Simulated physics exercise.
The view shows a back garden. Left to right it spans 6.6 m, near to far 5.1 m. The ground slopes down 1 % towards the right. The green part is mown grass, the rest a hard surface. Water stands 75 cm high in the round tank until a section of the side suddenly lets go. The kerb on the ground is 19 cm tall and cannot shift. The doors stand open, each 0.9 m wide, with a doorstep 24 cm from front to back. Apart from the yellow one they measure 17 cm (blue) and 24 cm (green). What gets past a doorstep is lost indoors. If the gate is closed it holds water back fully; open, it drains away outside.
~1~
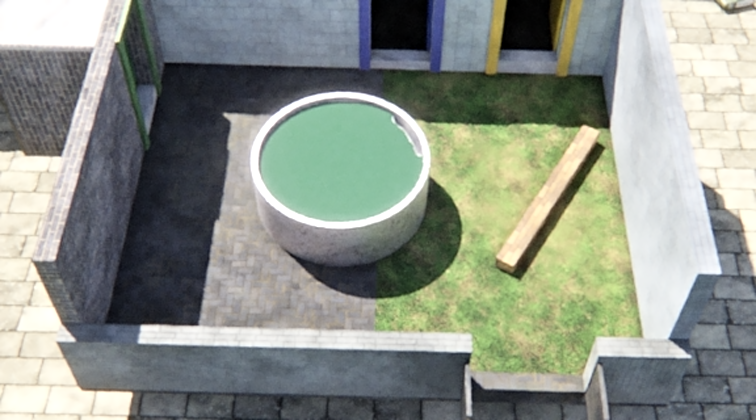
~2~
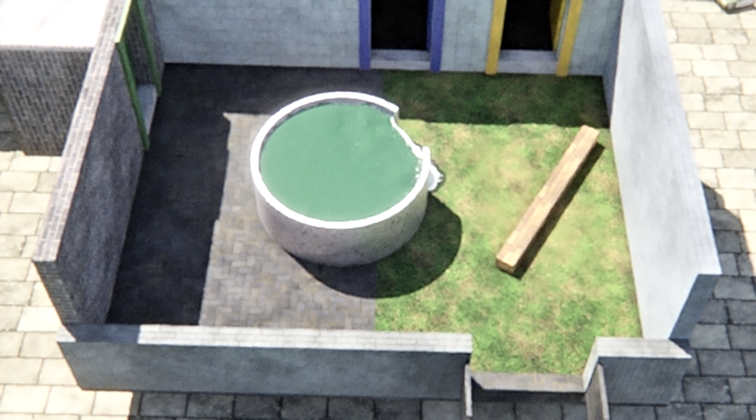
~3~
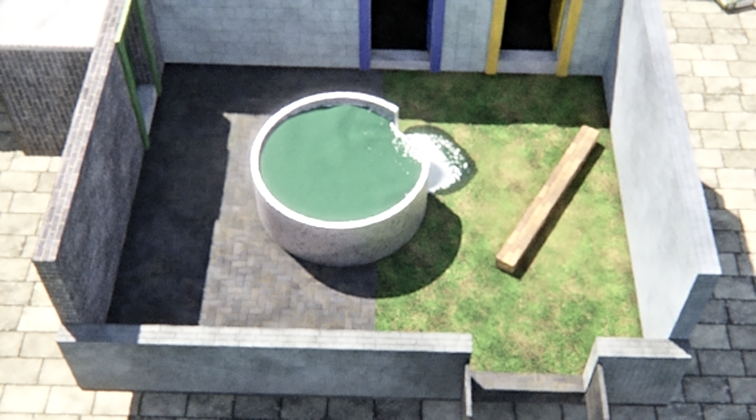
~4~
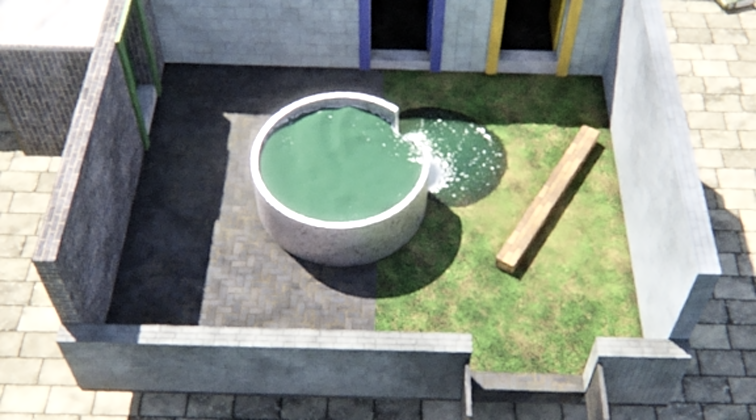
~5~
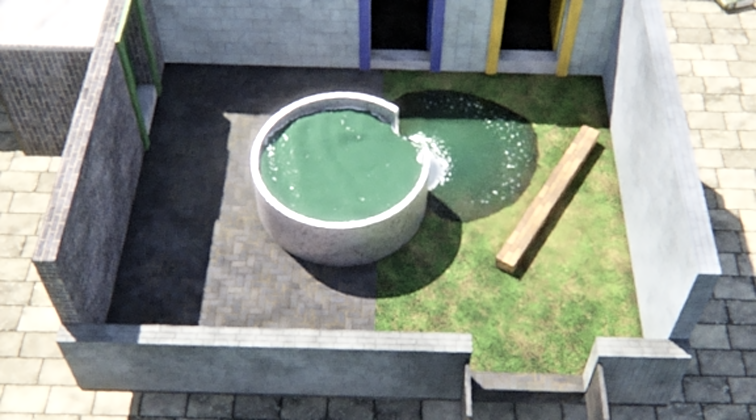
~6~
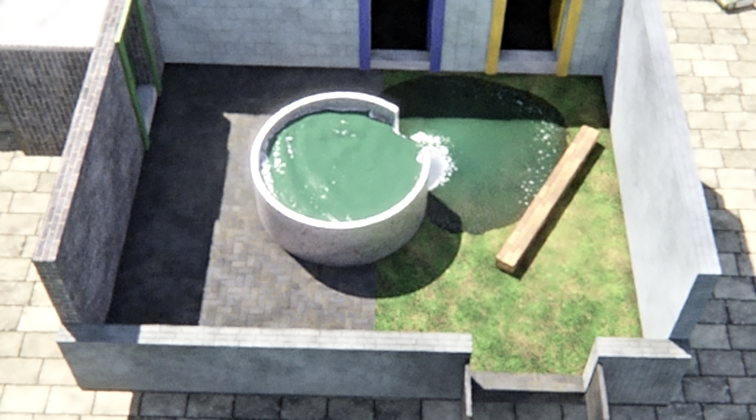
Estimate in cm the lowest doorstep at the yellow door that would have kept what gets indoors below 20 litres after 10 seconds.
Some 23 cm above the ground.
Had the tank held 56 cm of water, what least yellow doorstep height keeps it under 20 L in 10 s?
About 16 cm.
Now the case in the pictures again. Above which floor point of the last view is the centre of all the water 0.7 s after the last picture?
Around (388, 177).
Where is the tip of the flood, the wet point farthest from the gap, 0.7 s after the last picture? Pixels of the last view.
At about (596, 77).
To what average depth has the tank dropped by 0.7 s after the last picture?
Roughly 54 cm on average.
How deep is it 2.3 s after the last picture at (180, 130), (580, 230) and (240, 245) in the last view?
In that order: 0, 2 and 0 cm.
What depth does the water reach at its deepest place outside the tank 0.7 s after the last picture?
Roughly 38 cm.
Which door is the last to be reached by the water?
Last comes the green one.
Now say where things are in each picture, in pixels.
In the first picture, the round tank at (341, 161) is whole and still, 75 cm deep; the yellow door at (534, 22) is dry.
In the second picture, the front is at (437, 173), 0.3 m from the gap at (412, 156); 0.2 m2 of floor is wet, 75 cm left at the back.
In the third picture, the gap is at (412, 157), the front 0.8 m out at (467, 161); the back of the round tank holds 75 cm.
In the fourth picture, water pours out at (412, 157) and has run 1.3 m, to (496, 142); about 7 cm deep outside, 75 cm at the back.
In the fifth picture, water pours out at (412, 157) and has run 1.9 m, to (524, 125); about 5 cm deep outside, 72 cm at the back.
In the sixth picture, water pours out at (412, 156) and has run 2.4 m, to (552, 110); about 4 cm deep outside, 66 cm at the back; 0.5 m in a straight line remain to the yellow door at (534, 22).
Then, 0.7 s after the last picture water covers 25 % of the floor, deepest (38 cm) near (416, 162); 21 cm at the yellow door, 0 litres in over its 24 cm doorstep.
Then, 2.3 s after the last picture water covers 35 % of the floor, deepest (32 cm) near (602, 121); 28 cm at the yellow door, 9 litres in over its 24 cm doorstep.
Then, 9.3 s after the last picture water covers 95 % of the floor, deepest (14 cm) near (601, 112); 13 cm at the yellow door, 14 litres in over its 24 cm doorstep.
At the yellow door as built, the water peaked near 30 cm, 2.1 s after the last picture.
With a doorstep of 20.5 cm, 34 litres would have come in within the 10 s; with 28 cm, 5 litres. So under 20 litres takes about 23 cm.
